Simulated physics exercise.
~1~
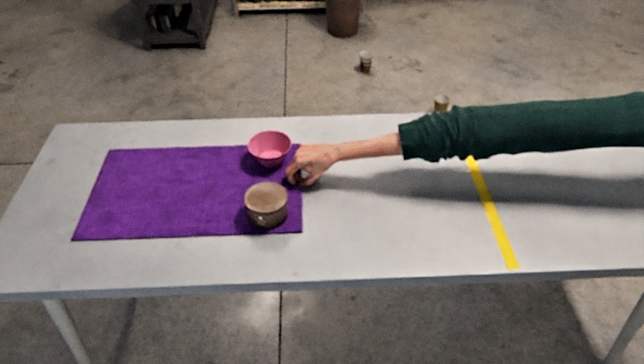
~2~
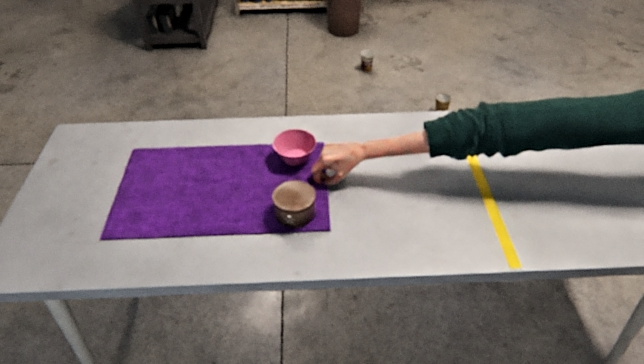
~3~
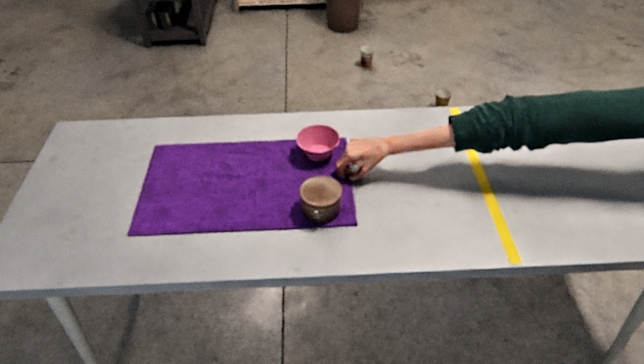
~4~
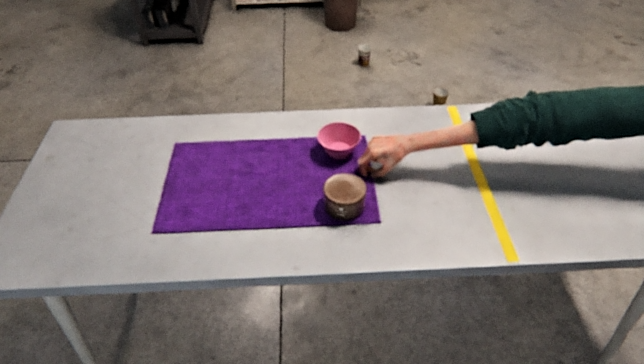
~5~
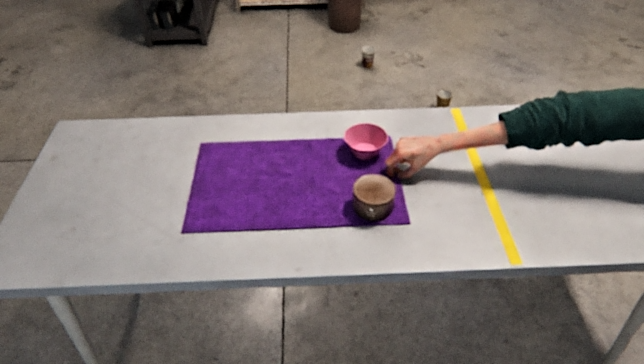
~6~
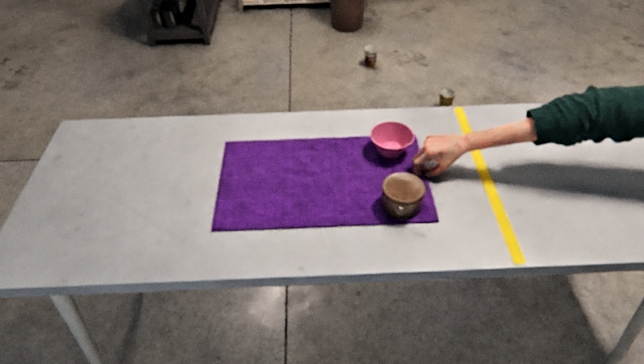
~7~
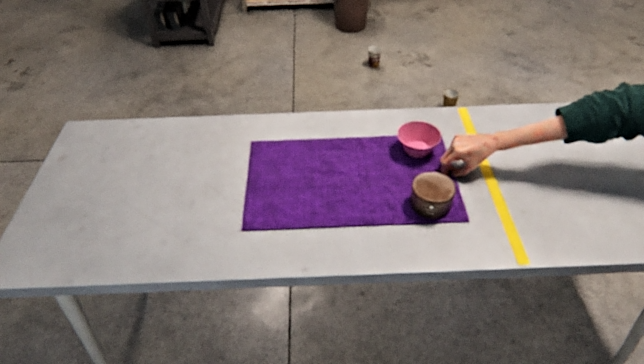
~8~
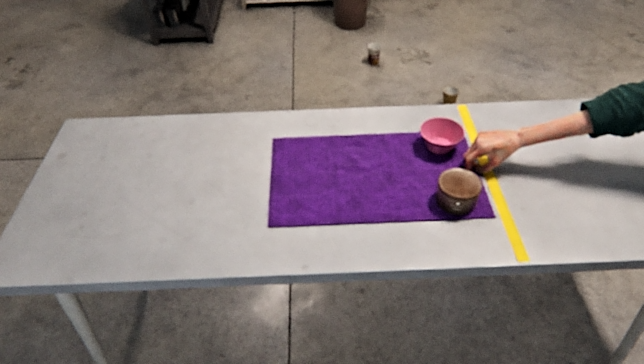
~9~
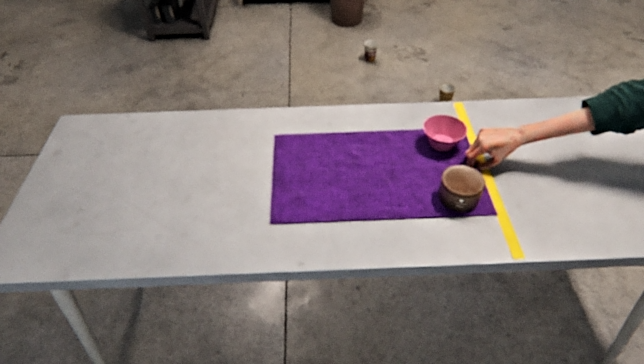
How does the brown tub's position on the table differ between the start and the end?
At the start the brown tub is left of the table's middle, well away from the yellow tape. By the end it is farther right, just to the left of the tape.
